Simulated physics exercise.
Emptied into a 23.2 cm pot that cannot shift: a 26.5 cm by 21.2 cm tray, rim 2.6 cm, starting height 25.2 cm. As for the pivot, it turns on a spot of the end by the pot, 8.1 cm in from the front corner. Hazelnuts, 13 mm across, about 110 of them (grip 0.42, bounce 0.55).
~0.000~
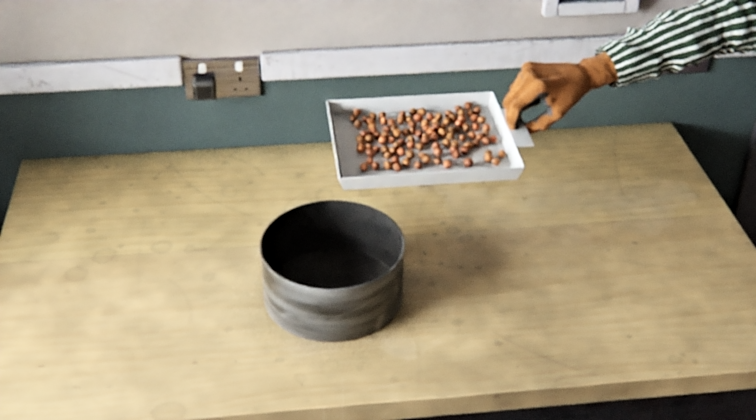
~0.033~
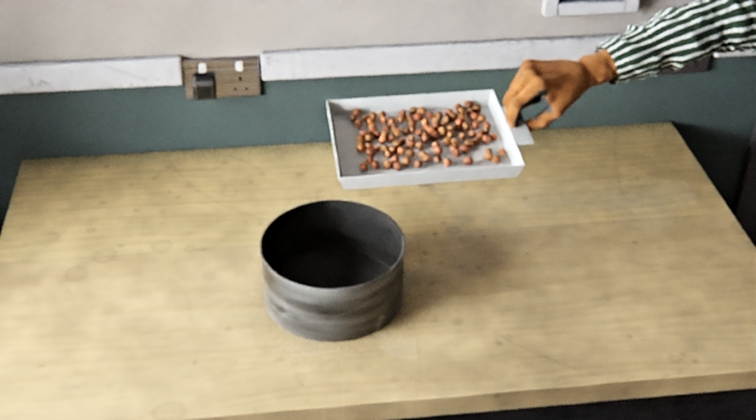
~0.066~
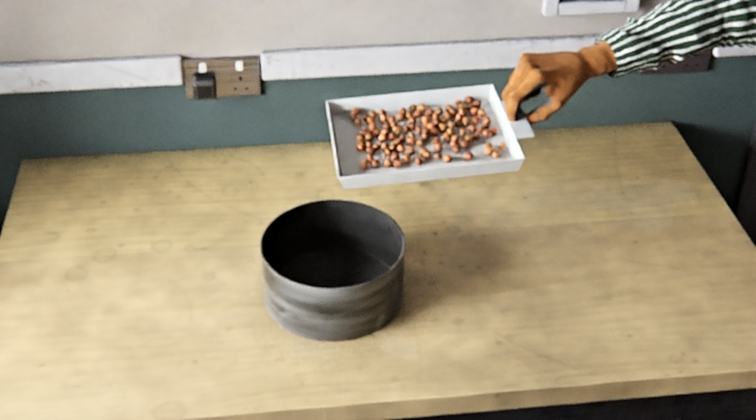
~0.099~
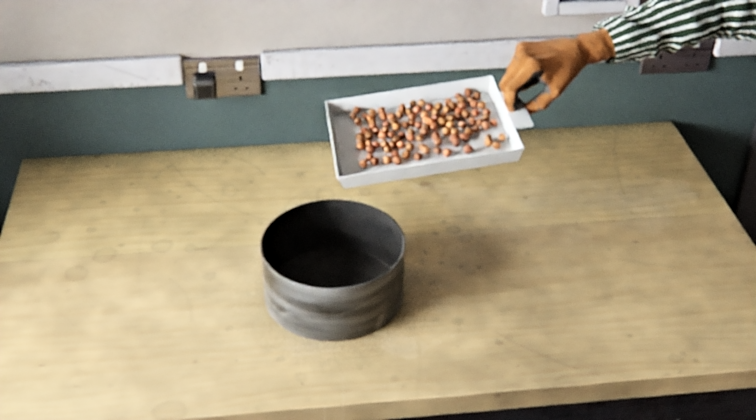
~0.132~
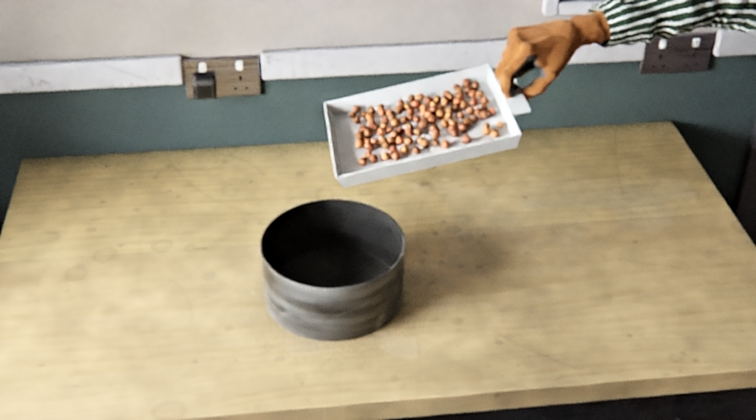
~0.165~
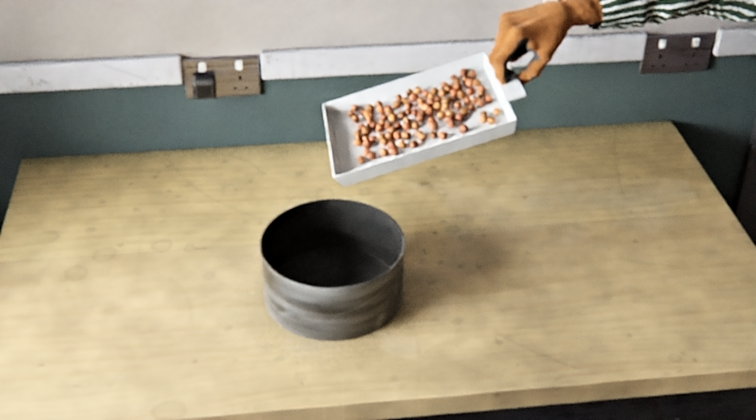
A shallow white tray of small brown nuts started out level above a wooden table, then a hand in a striped sleeve steadily raised its right end, slanting it down toward the dark round pot.
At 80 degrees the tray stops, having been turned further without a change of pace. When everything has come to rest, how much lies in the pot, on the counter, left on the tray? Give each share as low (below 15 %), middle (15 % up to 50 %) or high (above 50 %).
Pot - middle, counter - high, left on the tray - low.
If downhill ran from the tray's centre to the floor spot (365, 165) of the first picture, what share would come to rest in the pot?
Near 80 percent, give or take.
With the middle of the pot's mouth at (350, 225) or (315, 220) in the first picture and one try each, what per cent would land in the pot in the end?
I'd say some 35 per cent for the first and some 65 per cent for the second.
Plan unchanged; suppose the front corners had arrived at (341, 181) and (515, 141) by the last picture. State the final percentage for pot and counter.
Pot 90; counter 5.
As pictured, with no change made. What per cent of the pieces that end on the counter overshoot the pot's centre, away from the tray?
Share: Around 90 %.
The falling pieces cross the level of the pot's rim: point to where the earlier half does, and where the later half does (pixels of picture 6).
First half close to (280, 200), second half close to (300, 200).
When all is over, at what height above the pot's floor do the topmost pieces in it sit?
Roughly 1.5 centimetres.
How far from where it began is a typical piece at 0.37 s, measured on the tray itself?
About 4 cm.
After 0.37 s, tilt 50 degrees; the tray holds 100 %, the pot 0 %.
After 0.50 s, tilt 72 degrees; the tray holds 100 %, the pot 0 %.
Then, at 0.76 s, tilt 80 degrees; the tray holds 25 %, the pot 15 %.
At rest (2.5 s), pot 30 %, counter 70 %, tray 0 %.
